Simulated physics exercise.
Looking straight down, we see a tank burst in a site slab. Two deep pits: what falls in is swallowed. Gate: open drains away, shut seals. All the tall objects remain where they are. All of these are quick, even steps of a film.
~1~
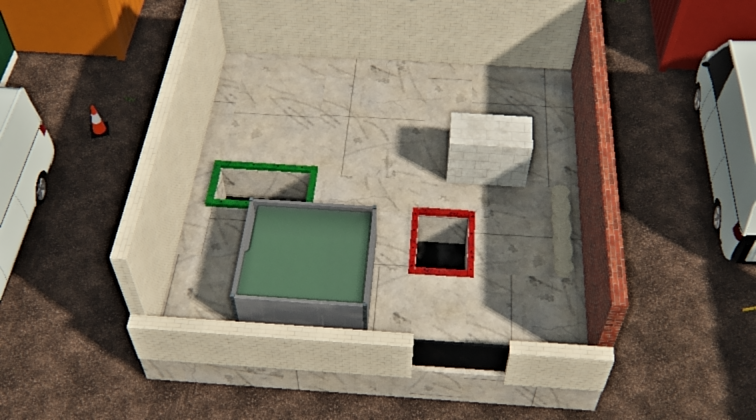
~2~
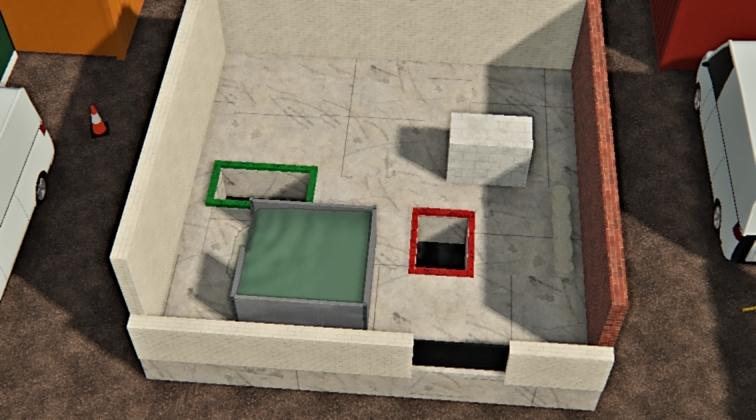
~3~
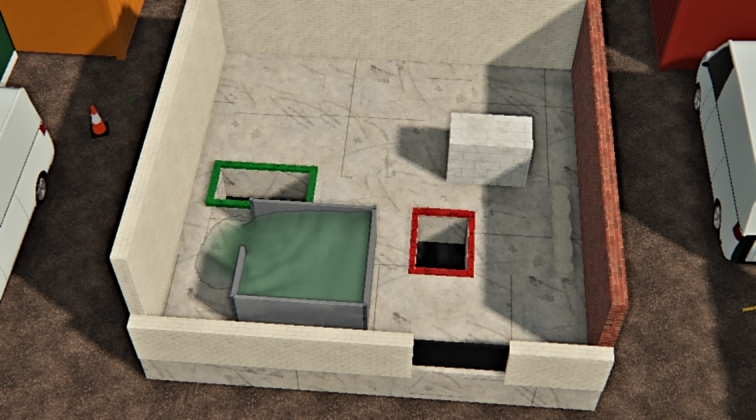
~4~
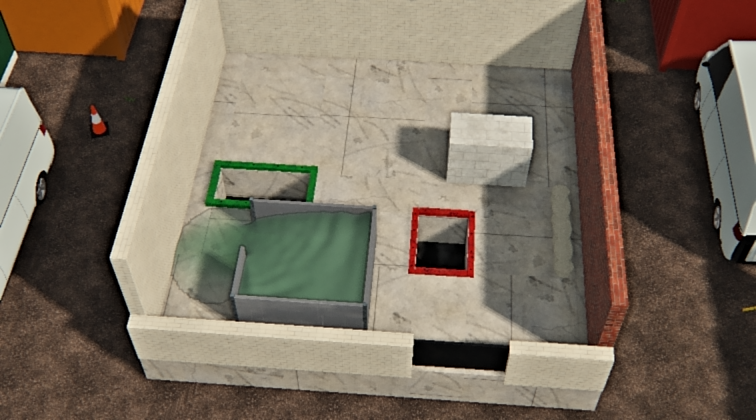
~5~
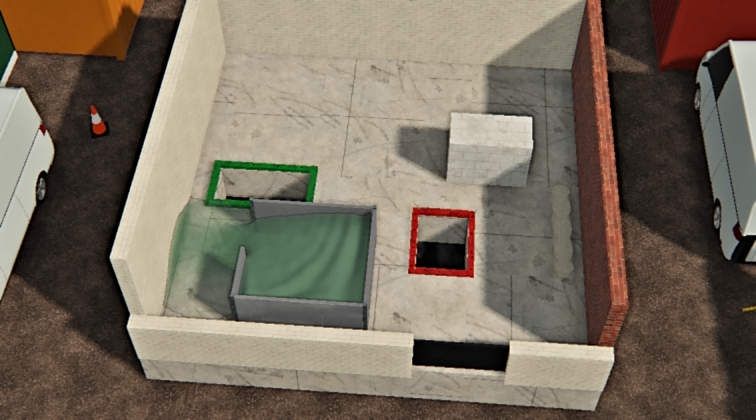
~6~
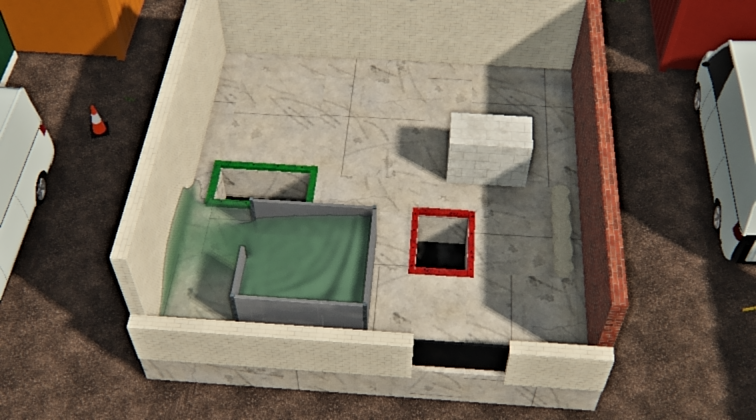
Green water in a grey-walled tank ripples, then pours out through a gap in its left side, fanning across the pale slab to the cream wall and spreading along it toward the green-rimmed pit. The walled site is seen from high above by a still camera, with a red-rimmed pit right of the tank and a white block behind. White vehicles and an orange cone stand motionless outside on dark ground.
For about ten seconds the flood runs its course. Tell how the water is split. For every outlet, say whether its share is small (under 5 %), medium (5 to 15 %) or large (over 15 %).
Result - gate: Small; green pit: Large; red pit: Small.
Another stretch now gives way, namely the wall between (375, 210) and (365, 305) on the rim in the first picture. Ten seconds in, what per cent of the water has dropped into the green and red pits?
Green 0 %, red 35 %.
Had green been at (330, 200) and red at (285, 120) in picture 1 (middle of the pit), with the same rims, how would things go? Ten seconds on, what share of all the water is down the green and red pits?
Green 0 %; red 14 %.
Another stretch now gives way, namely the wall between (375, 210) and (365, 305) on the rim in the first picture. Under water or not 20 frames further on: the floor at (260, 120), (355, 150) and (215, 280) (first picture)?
Point 1: Unwetted; point 2: Unwetted; point 3: Unwetted.
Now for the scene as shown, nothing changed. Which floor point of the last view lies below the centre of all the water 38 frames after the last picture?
Centre point: Around (319, 224).
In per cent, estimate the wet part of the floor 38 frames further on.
Roughly 75 per cent.
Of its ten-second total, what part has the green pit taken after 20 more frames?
I get 55 per cent.
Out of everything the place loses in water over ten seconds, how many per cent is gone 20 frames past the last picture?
My figure is about 55 in a hundred.
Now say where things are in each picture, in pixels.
The open tank at (306, 253) is whole and still, in the first picture.
Water pours out at (252, 243) and has run to a hidden place, in the second picture.
Water pours out at (252, 246) and has run to (201, 266), in the third picture.
Water pours out at (253, 247) and has run to (173, 268), in the fourth picture.
The front is at (189, 203), out from the gap at (253, 246), in the fifth picture.
The front is at (194, 182), out from the gap at (253, 246), in the sixth picture.
A moment on, water covers 15 % of the floor; the gate 0 %, the green pit 1 %, the red pit 0 %.
Next, water covers 25 % of the floor; the gate 0 %, the green pit 5 %, the red pit 0 %.
Then, water covers 40 % of the floor; the gate 0 %, the green pit 9 %, the red pit 0 %.
Later, water covers 75 % of the floor; the gate 0 %, the green pit 15 %, the red pit 0 %.
In the end, water covers 90 % of the floor; the gate 0 %, the green pit 17 %, the red pit 0 %.
